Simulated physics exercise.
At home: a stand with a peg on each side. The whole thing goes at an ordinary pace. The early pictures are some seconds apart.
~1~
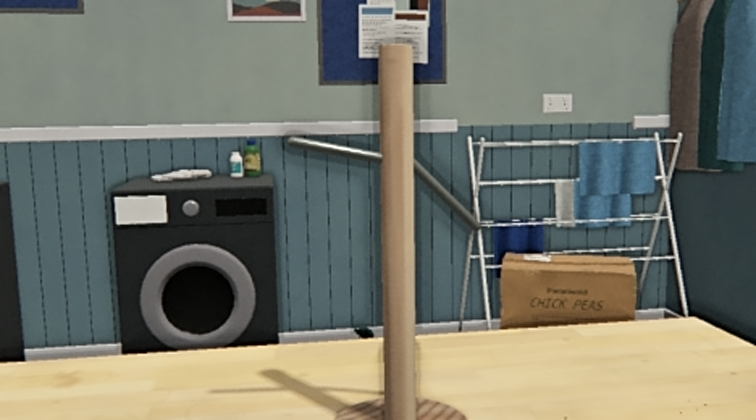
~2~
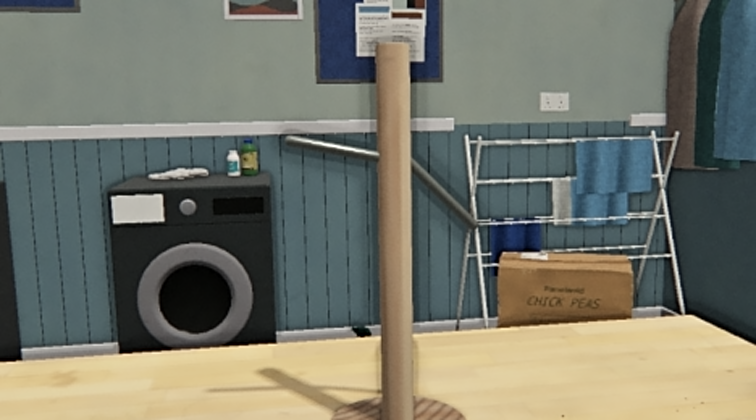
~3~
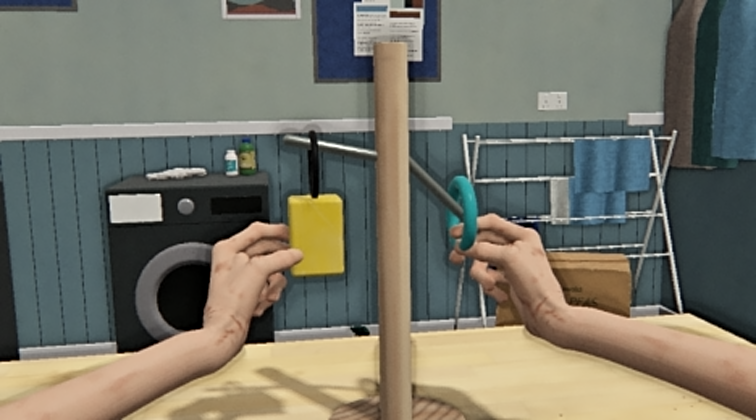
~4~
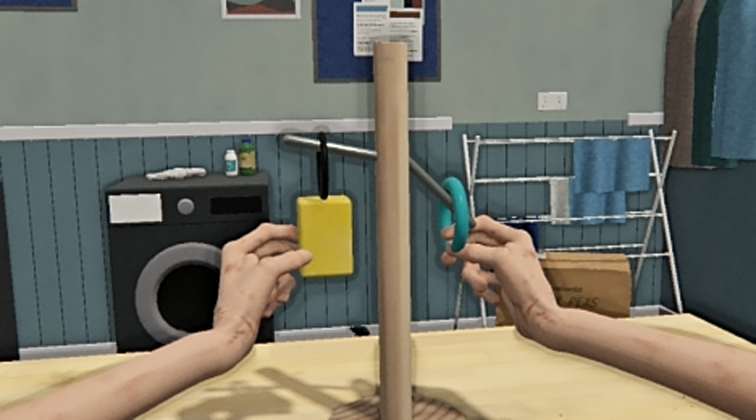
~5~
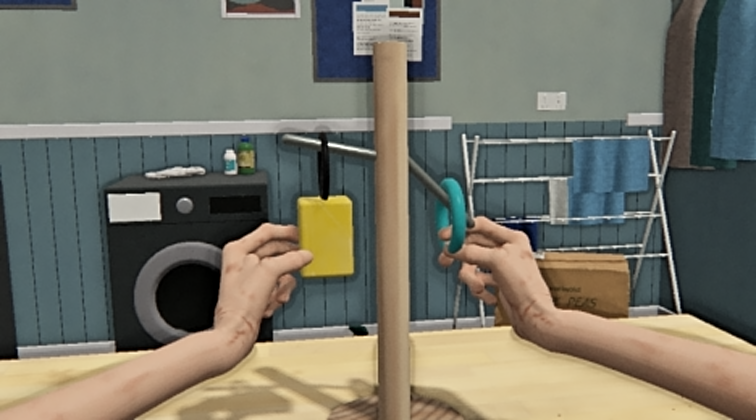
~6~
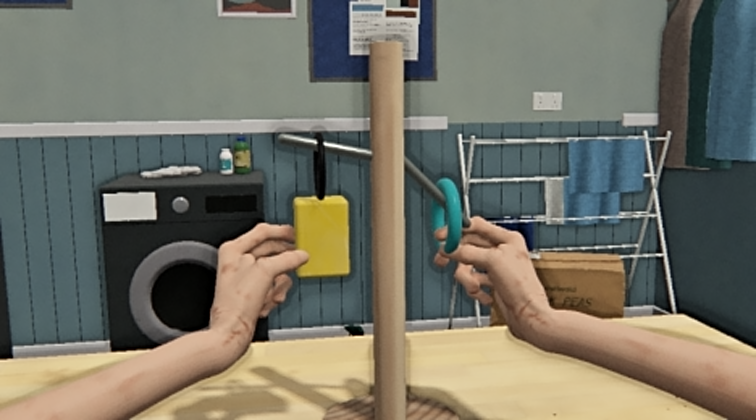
In a laundry room, a wooden stand with slanting pegs stood alone on a table before two hands appeared, holding a yellow pouch on the left peg and a turquoise ring on the right, barely shifting.
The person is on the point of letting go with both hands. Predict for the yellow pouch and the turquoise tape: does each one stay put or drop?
My prediction: The yellow pouch stays put; the turquoise tape drops.
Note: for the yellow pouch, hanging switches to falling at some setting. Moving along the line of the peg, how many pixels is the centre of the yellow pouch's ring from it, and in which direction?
Going left, a shift of 36 pixels.
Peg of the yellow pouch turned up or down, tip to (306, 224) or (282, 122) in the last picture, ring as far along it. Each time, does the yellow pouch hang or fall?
The yellow pouch goes down on the first try and clings on on the second.
Then, 0.18 s after the last picture, yellow pouch at rest near (321, 204); turquoise tape tipped 48° from how it was near (468, 263).
Then, 0.30 s after the last picture, yellow pouch at rest near (321, 204); turquoise tape falling near (498, 404).
At rest, the yellow pouch stays on its peg, near (323, 205); the turquoise tape falls off.
